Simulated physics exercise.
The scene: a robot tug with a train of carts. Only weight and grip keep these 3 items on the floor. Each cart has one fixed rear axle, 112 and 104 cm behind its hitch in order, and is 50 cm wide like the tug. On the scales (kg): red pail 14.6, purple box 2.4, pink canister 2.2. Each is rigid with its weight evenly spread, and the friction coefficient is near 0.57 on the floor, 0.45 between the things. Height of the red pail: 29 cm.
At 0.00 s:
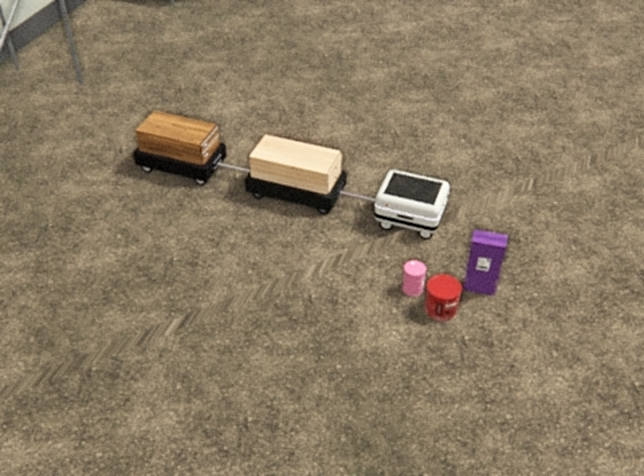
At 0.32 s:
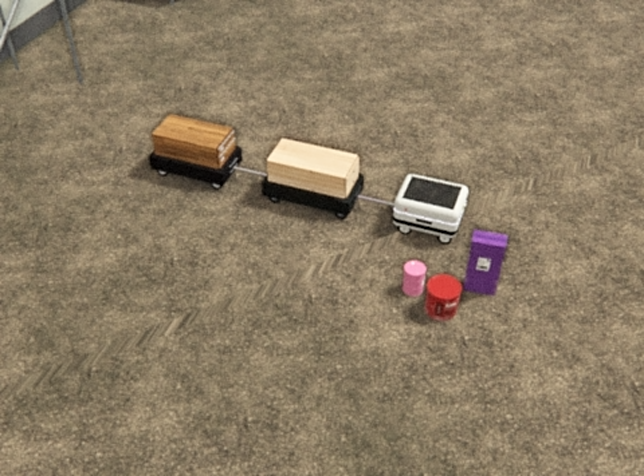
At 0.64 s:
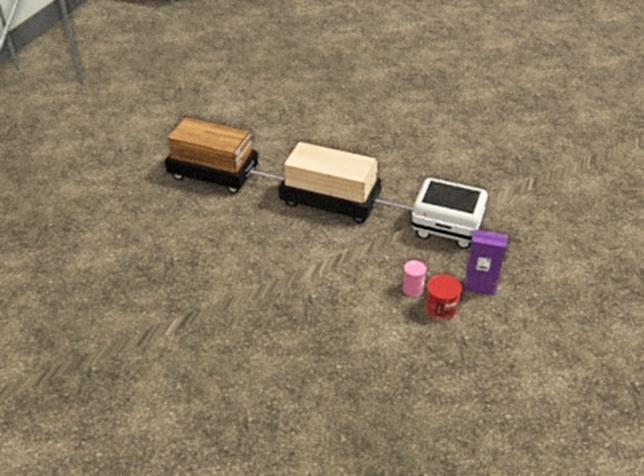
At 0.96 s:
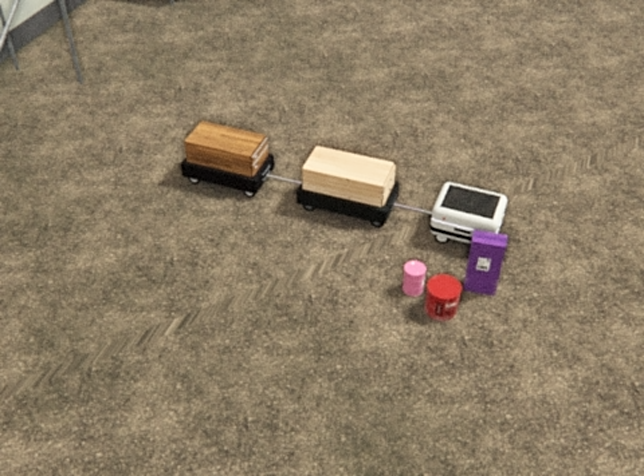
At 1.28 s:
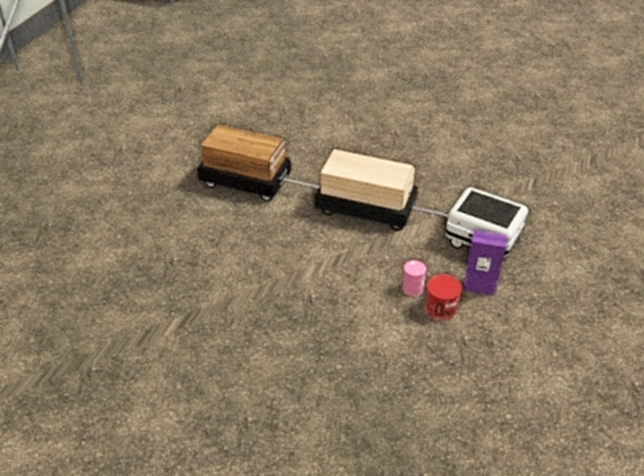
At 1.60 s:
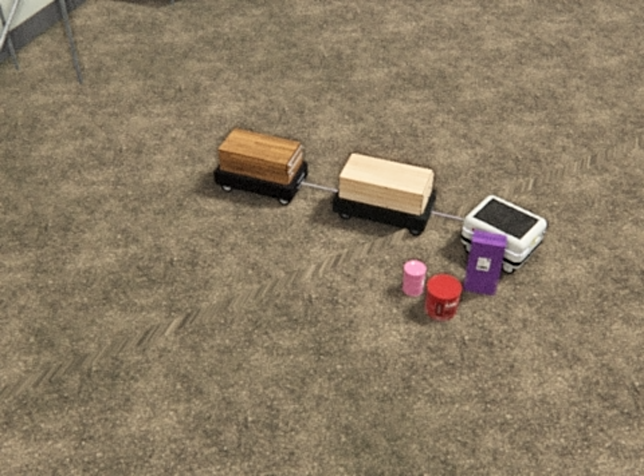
A small white robot tug pulled two carts loaded with wooden blocks rightward across the brown floor, then passed behind the purple box, which stood beside a red pail and a pink canister.
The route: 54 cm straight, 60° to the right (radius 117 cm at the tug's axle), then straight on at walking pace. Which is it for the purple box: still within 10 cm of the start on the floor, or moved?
The purple box ends elsewhere.
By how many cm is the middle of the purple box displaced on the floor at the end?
About 130 cm.
Around 3.30 s, tug 195 cm along; purple box shifted 2 cm near (485, 265).
Around 5.70 s, tug 336 cm along; purple box shifted 21 cm near (479, 279).
Around 7.30 s, tug 431 cm along; purple box shifted 101 cm near (527, 350).
Finally (9.0 s), not toppled but over 10 cm from the start, purple box; the other 2 still in place (within 10 cm). Final places as that camera would see them, purple box near (531, 381).
